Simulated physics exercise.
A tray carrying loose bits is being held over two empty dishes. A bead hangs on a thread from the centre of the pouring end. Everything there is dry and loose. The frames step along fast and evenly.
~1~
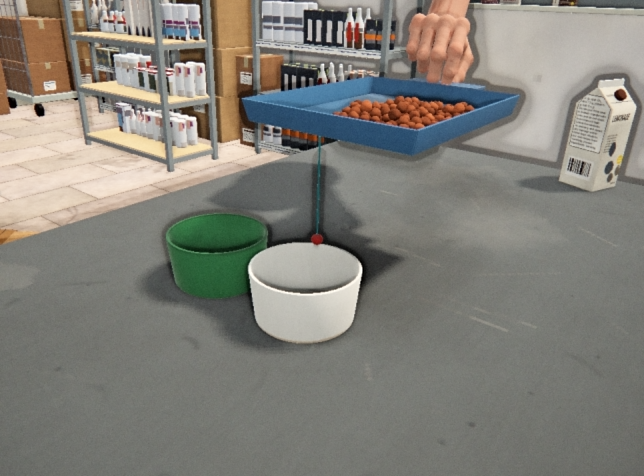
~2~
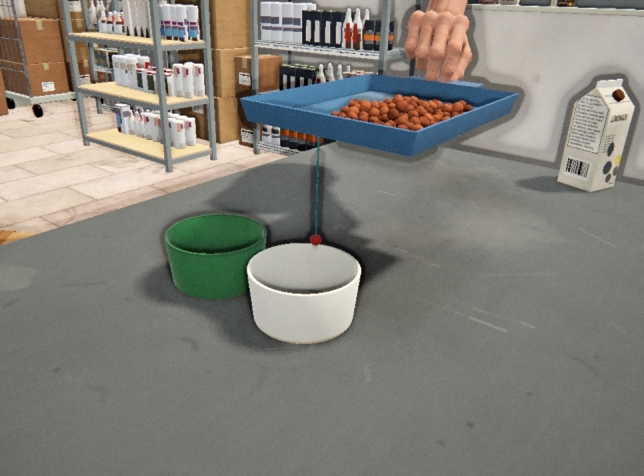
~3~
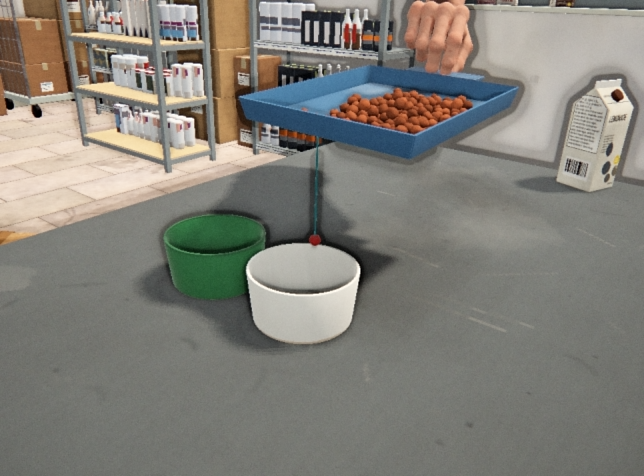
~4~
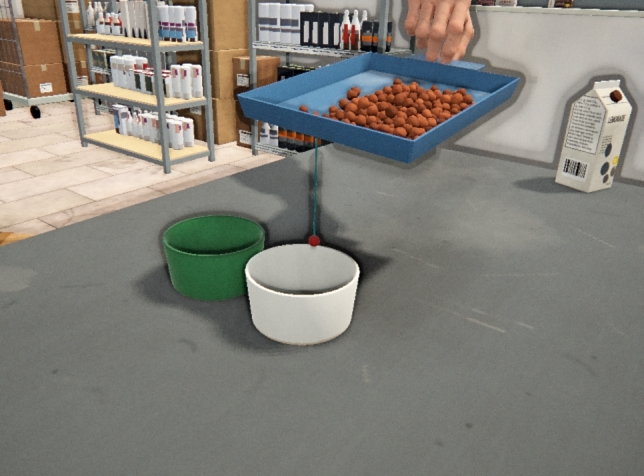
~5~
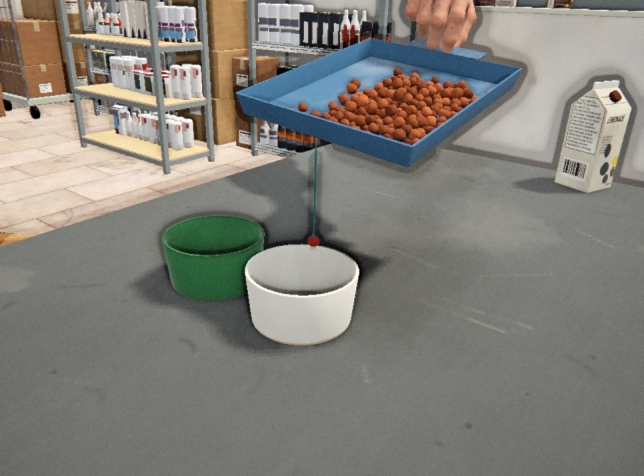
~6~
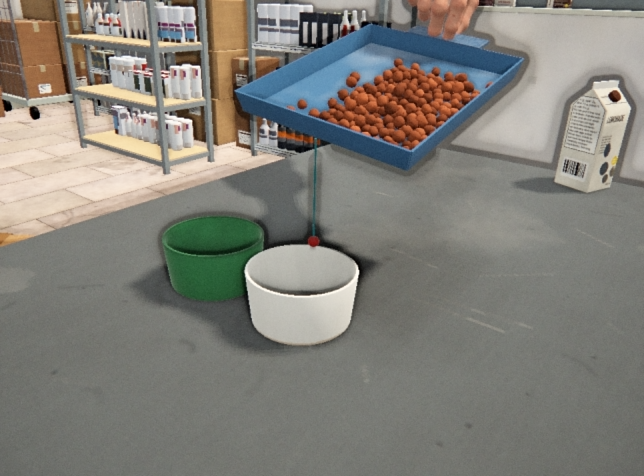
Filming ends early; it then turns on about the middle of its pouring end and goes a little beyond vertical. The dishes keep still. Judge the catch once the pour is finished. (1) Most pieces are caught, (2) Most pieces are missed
Option 2: Most pieces are missed.
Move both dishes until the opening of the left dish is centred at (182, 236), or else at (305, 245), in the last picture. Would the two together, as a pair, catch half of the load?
The pair would catch the lesser share the first time and the greater share the second time.
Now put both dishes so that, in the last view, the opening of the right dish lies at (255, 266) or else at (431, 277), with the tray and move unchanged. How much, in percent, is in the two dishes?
You'd get near 0 per cent and afterwards near 30 per cent.
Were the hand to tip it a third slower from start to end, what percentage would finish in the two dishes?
Roughly 20 %.
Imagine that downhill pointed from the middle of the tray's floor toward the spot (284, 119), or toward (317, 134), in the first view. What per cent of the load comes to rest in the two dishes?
Shares, approx.: 50 %, then 50 %.
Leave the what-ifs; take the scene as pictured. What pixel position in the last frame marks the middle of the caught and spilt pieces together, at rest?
I'd put the middle somewhere around (373, 352).
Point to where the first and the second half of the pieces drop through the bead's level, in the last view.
Roughly (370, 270) first, then roughly (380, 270).
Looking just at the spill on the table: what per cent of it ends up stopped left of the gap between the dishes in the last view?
I'd guess close to 0 %.
Shortly afterwards, tray tipped steeply; all but a few on the tray; only a few in the air.
Next, tray tipped right over; the bulk on the tray; a little outside both; a little in the air.
Some moments later, tray tipped past a quarter turn; near a quarter in the right dish; the bulk outside both.
In the end, tray tipped past a quarter turn; near a quarter in the right dish; none at all in the left dish; the bulk outside both.
